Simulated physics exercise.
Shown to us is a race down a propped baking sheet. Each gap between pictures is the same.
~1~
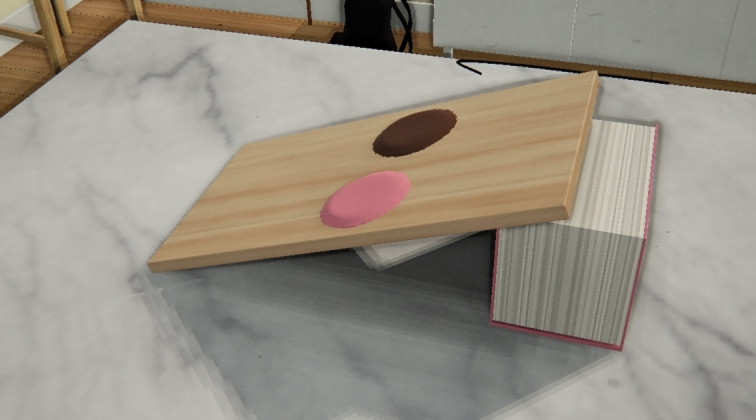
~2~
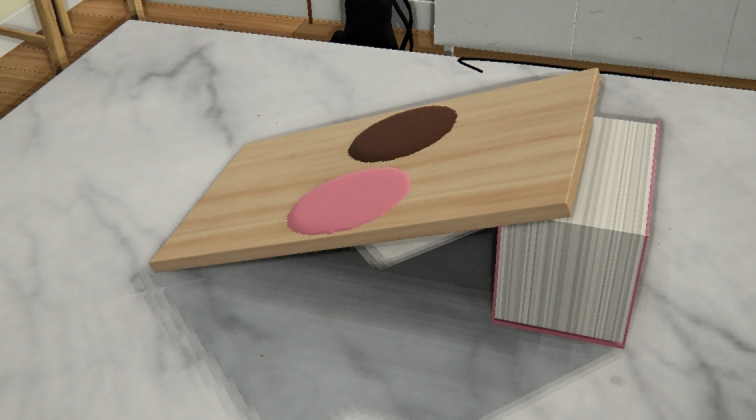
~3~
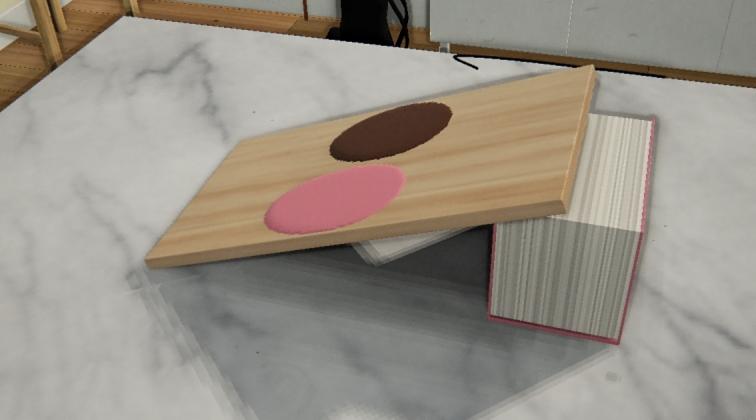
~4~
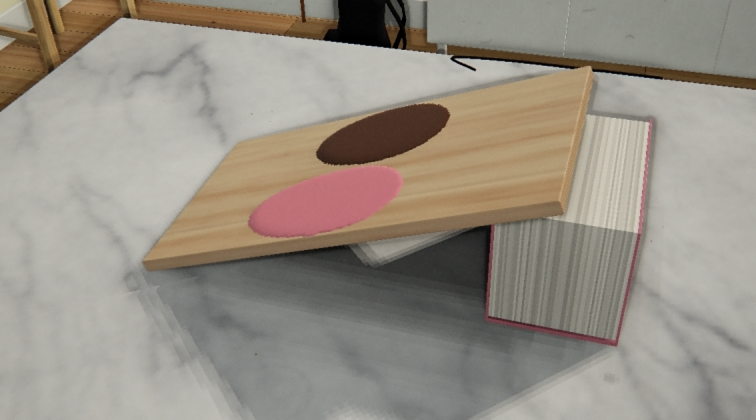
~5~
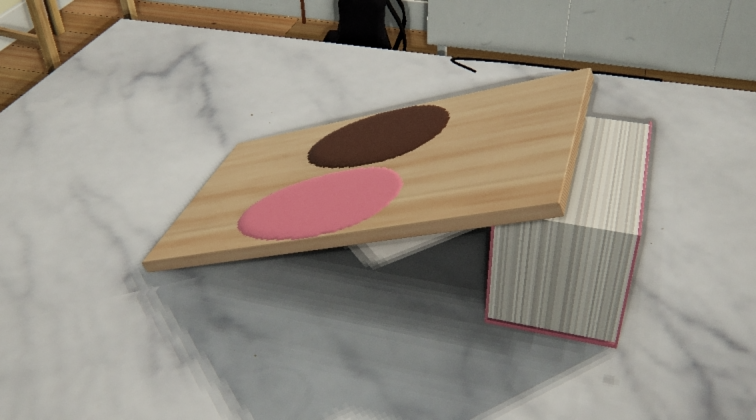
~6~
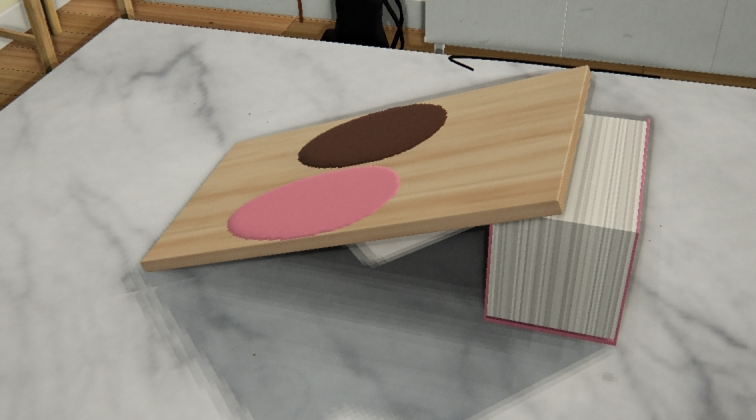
On a tilted wooden board, pink and brown liquids spread slowly down to the left.
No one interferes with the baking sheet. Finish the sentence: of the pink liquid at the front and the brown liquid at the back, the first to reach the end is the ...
Front one.
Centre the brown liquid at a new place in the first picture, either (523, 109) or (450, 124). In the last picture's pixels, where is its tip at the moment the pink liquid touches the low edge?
(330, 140) and (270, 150).
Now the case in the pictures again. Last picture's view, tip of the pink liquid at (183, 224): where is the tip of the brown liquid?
(262, 157), approximately.
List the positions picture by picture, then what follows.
Tip of the pink liquid half way down; tip of the brown liquid (385, 137) half way down, in the first picture.
Tip of the pink liquid (301, 206) three quarters of the way down; tip of the brown liquid half way down, in the second picture.
Tip of the pink liquid three quarters of the way down; tip of the brown liquid (341, 140) three quarters of the way down, in the third picture.
Tip of the pink liquid (261, 210) three quarters of the way down; tip of the brown liquid three quarters of the way down, in the fourth picture.
Tip of the pink liquid three quarters of the way down; tip of the brown liquid (319, 147) three quarters of the way down, in the fifth picture.
Tip of the pink liquid (239, 214) three quarters of the way down; tip of the brown liquid three quarters of the way down, in the sixth picture.
Soon after, the pink liquid is close to the edge; the brown liquid is three quarters of the way down.
In the end, the pink liquid is at the low edge; the brown liquid is close to the edge.
